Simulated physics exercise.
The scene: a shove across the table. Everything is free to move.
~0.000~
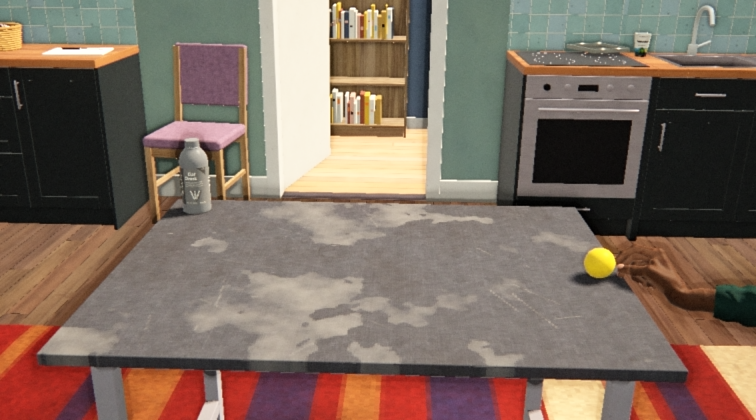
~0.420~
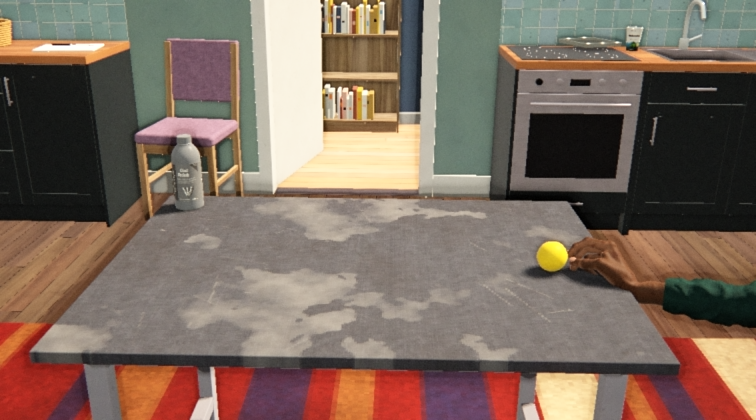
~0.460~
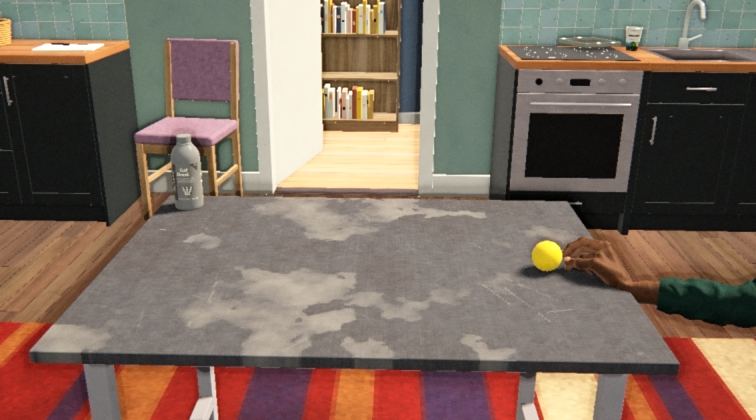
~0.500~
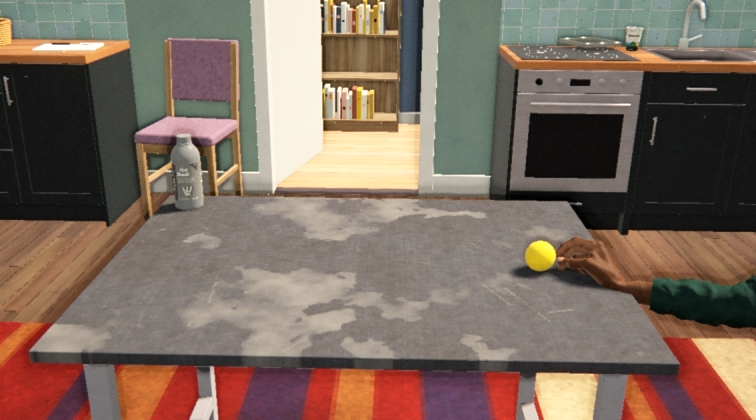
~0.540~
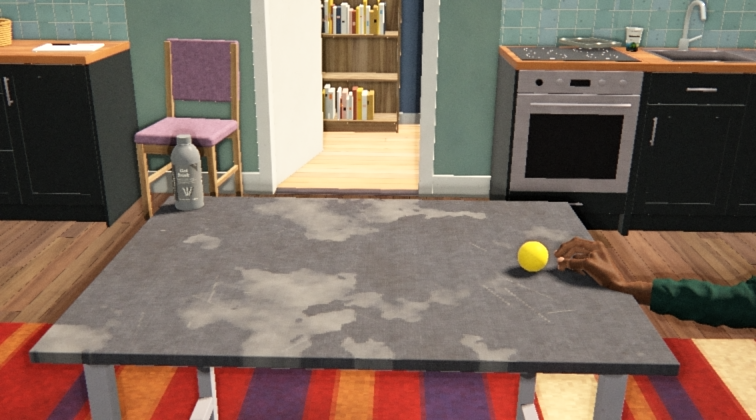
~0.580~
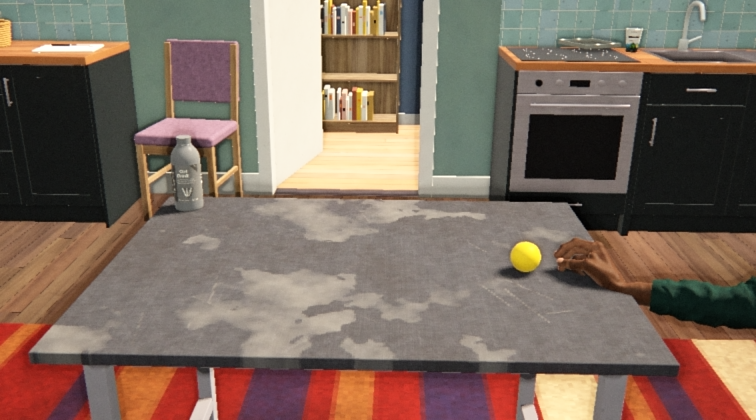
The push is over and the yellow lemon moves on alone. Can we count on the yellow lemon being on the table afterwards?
The yellow lemon is still on the table.
After 0.68 s, yellow lemon shifted about its own width near (510, 257).
After 0.78 s, yellow lemon shifted about its own width near (498, 257).
After 0.88 s, yellow lemon shifted well along near (490, 257).
After 0.98 s, yellow lemon shifted well along near (484, 257).
In the end (1.5 s), moved from the start, yellow lemon. At the end, from the last picture's camera, yellow lemon near (481, 257).
